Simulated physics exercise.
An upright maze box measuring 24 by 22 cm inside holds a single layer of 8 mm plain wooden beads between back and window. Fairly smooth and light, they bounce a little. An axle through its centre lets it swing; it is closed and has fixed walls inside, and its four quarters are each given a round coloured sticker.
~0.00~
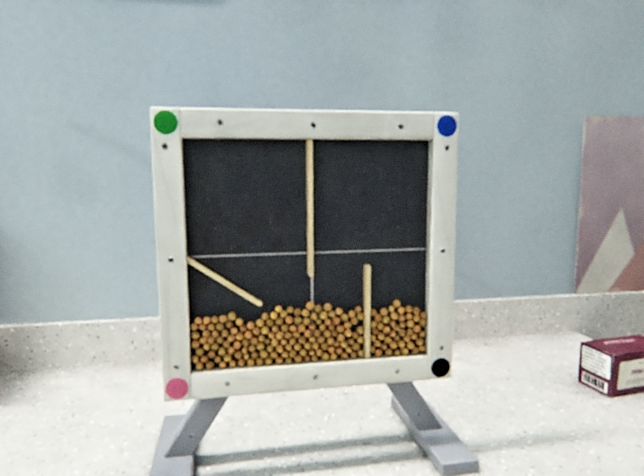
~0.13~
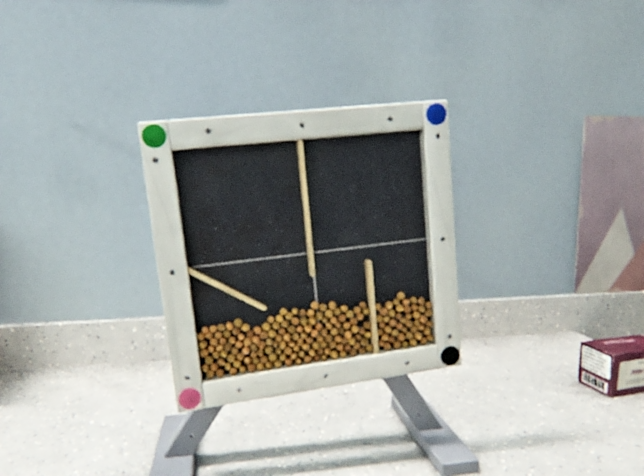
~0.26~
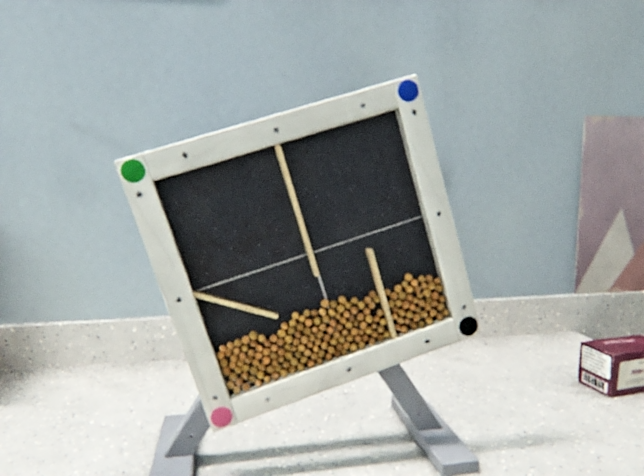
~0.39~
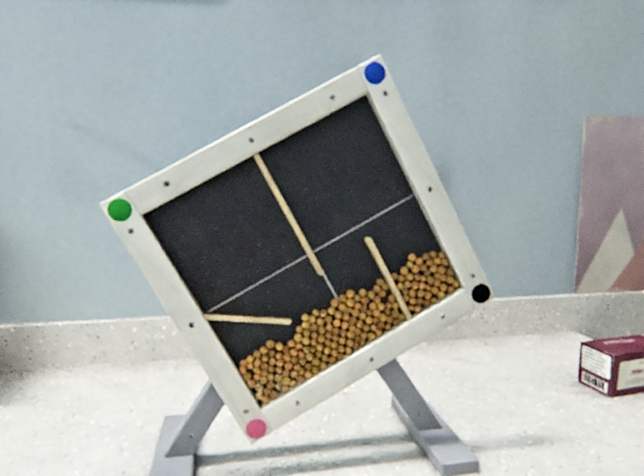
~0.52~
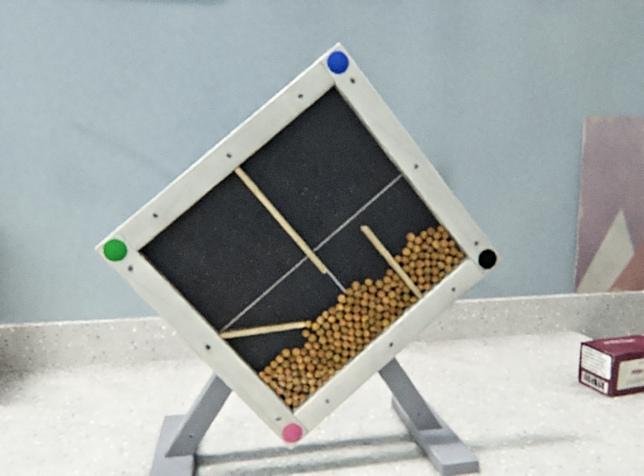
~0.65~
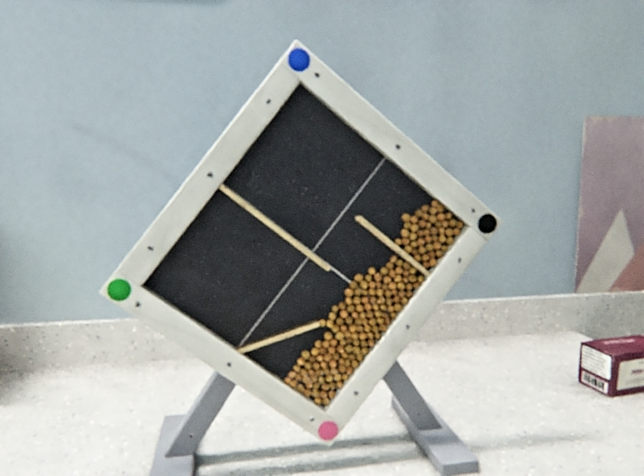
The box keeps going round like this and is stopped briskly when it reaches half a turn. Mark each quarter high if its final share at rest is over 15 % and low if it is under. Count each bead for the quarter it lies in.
Black quarter: Low; green quarter: High; blue quarter: High; pink quarter: High.
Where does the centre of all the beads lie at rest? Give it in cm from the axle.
Offset from axle: Approx. 5 cm right, 4 cm below.
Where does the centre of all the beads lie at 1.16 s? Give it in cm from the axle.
Offset from axle: Approx. 7 cm right, 3 cm below.
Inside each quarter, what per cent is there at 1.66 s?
Black quarter: 0; green quarter: 25; blue quarter: 25; pink quarter: 50.
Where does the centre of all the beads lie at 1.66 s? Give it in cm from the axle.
Roughly 4 cm to the right of the axle and 4 cm below it.
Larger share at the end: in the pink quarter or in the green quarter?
It is the green quarter.
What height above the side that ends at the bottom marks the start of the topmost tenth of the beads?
Roughly 18 centimetres.
After 1.16 s it has turned 97°, the beads' middle is 7 cm right of and 3 cm below the axle; by quarter, black 30 %, green 5 %, pink 65 %.
After 1.66 s it has turned 141°, the beads' middle is 4 cm right of and 4 cm below the axle; by quarter, green 25 %, blue 25 %, pink 50 %.
Settled by 3.2 s, black 0 %, green 45 %, blue 25 %, pink 30 %.
